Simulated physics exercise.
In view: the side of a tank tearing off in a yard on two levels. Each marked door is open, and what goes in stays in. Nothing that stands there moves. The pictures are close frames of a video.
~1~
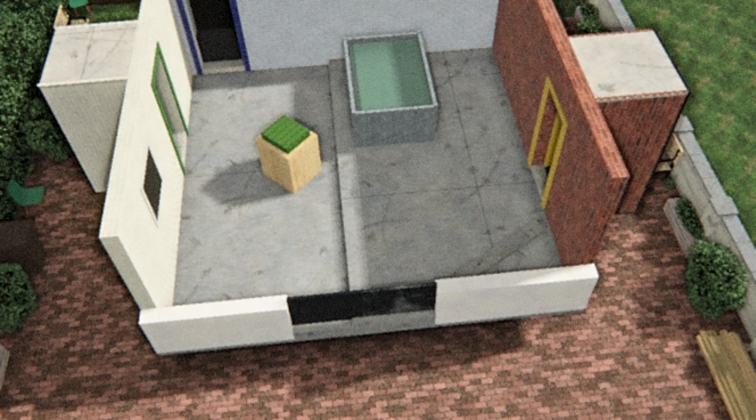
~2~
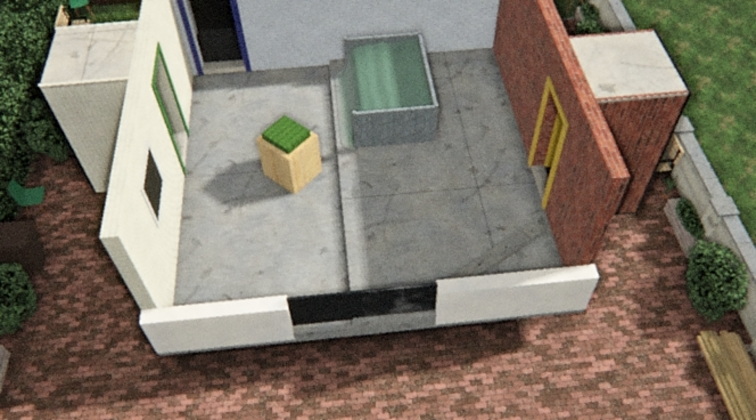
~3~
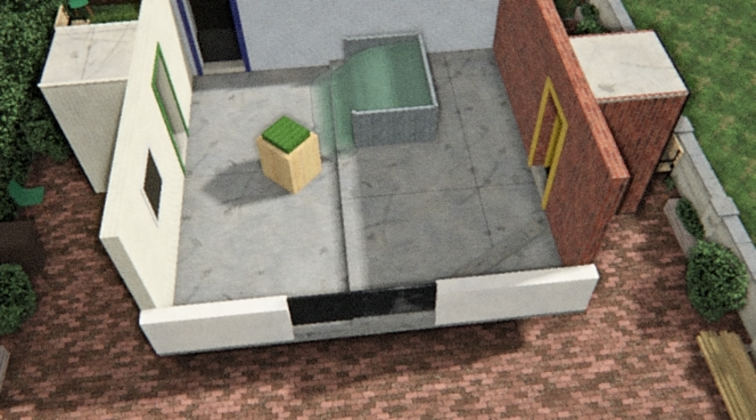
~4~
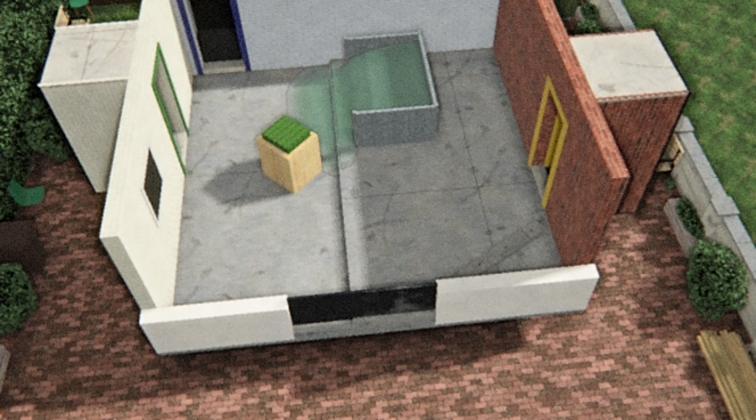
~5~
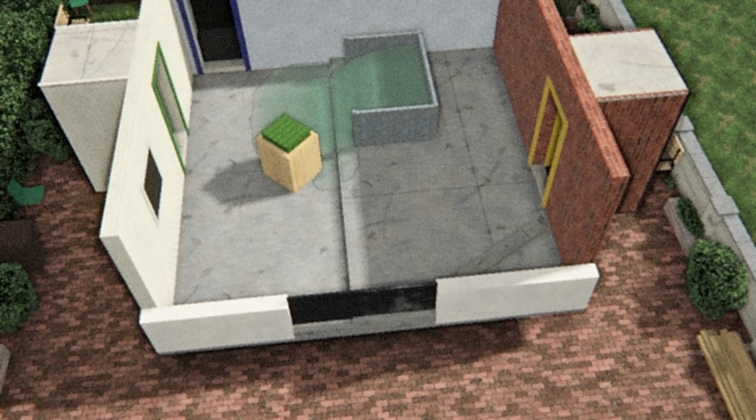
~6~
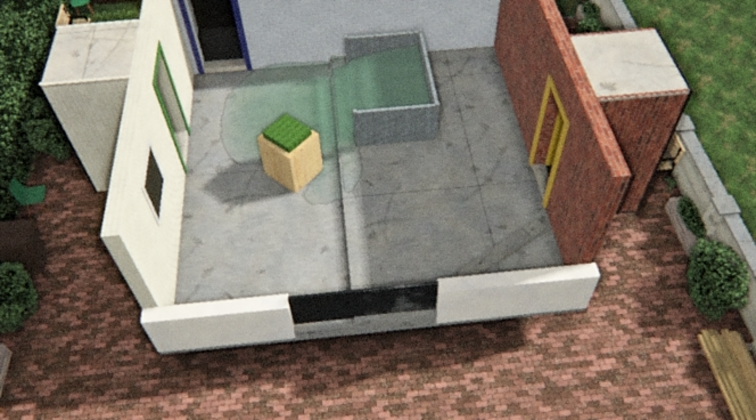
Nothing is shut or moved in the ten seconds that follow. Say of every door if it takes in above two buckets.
One by one: The green door lets in a lot; the yellow door admits no more than that; the blue door lets in a lot.
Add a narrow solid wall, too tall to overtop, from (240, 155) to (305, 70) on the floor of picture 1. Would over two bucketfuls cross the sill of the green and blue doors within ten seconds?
In short: Green door holds, blue door stays under.
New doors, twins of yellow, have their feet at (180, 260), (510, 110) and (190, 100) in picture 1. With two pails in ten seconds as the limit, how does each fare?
One after the other: Takes more, holds, lets more in.
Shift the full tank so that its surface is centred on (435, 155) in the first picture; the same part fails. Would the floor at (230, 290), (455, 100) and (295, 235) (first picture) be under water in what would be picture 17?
In turn: Awash, clear, wet.
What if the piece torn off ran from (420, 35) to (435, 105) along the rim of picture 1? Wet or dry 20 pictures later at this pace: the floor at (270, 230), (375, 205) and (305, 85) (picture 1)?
As listed: Not flooded, wet, covered.
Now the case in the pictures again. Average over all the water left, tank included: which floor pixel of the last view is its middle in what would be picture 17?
Close to (279, 121).
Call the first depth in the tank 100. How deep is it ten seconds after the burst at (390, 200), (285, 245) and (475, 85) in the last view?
Roughly 0, 14 and 0 per cent, in turn.
A moment on, water covers 30 % of the floor; the green door over two buckets in, the yellow door not reached, the blue door wet at the sill, nothing in.
Next, water covers 35 % of the floor; the green door far over two buckets in, the yellow door not reached, the blue door over two buckets in.
Then, water covers 50 % of the floor; the green door far over two buckets in, the yellow door not reached, the blue door far over two buckets in.
Later, water covers 60 % of the floor; the green door far over two buckets in, the yellow door not reached, the blue door far over two buckets in.
In the end, water covers 65 % of the floor; the green door far over two buckets in, the yellow door wet at the sill, nothing in, the blue door far over two buckets in.
